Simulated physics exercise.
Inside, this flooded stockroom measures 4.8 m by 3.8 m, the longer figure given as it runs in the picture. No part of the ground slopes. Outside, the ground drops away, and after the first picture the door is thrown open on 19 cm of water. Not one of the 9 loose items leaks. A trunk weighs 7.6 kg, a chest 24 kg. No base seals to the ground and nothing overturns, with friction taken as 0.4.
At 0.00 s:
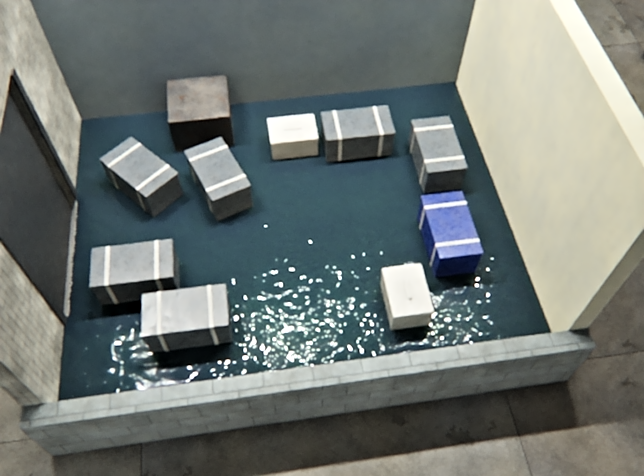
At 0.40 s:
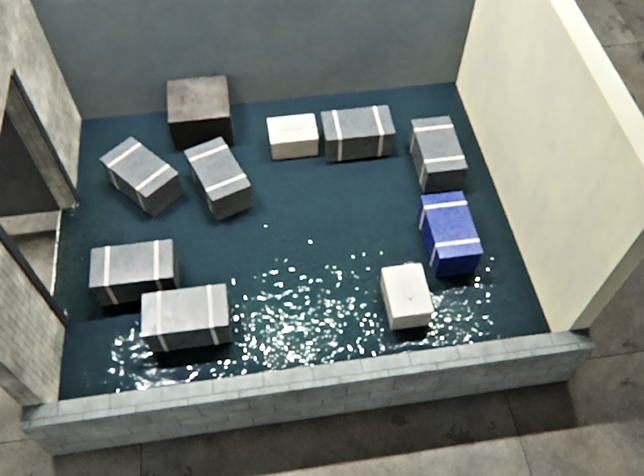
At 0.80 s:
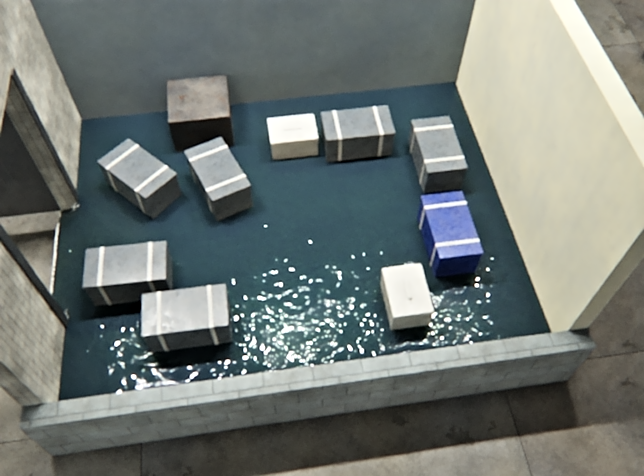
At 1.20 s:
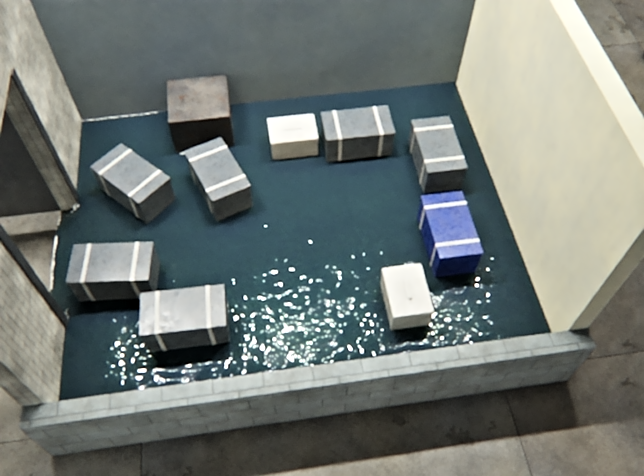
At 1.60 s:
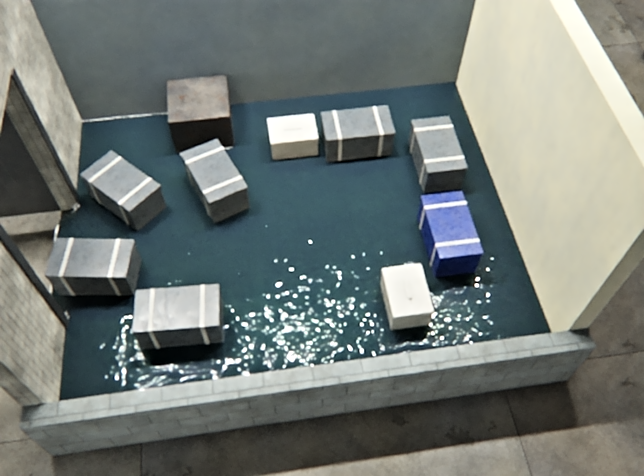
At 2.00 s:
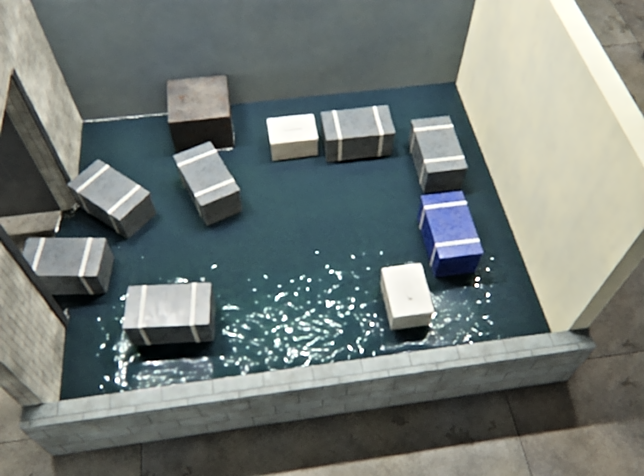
The dark door on the left swung open on the flooded room, and then the nearby gray strapped trunks drifted slowly left toward the doorway, while the blue trunk and the others stayed put.
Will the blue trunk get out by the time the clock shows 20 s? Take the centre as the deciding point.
Blue trunk: Trapped.
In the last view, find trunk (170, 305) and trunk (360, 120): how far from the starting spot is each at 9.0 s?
Going in the order asked, I'd say washed out for the first and 80 cm for the second.
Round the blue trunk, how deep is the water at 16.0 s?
Somewhere close to 10 cm.
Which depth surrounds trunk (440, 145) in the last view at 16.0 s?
Roughly 10 cm.
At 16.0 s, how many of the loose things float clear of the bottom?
Total: 3.
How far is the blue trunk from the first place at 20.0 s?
100 cm.
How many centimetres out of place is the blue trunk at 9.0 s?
Displacement by then near 50 cm.
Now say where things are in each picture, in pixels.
In the first picture, the blue trunk at (451, 224) floats; 19 cm deep round most things; 0 of 9 have shifted.
In the second picture, the blue trunk at (451, 224) floats; about 3230 L in view; 0 of 9 have shifted.
In the third picture, the blue trunk at (451, 224) floats; 19 cm deep round most things; 1 of 9 have shifted.
In the fourth picture, the blue trunk at (451, 224), afloat; about 3130 L in view; 2 of 9 have shifted.
In the fifth picture, the blue trunk at (451, 224), afloat; about 3080 L in view; 3 of 9 have shifted.
In the sixth picture, the blue trunk at (451, 224), afloat; about 3020 L in view; 4 of 9 have shifted.
After 4.0 s the blue trunk is near (440, 226), 0.1 m from its start, afloat; 2 of 9 are out; 7 afloat.
After 9.0 s the blue trunk is near (405, 239), 0.5 m from its start, afloat; 3 of 9 are out; 6 afloat.
After 16.0 s the blue trunk is near (364, 253), 1.0 m from its start, afloat; 4 of 9 are out; 3 afloat.
After 20.0 s the blue trunk is near (356, 258), 1.1 m from its start, afloat; 4 of 9 are out; 3 afloat.
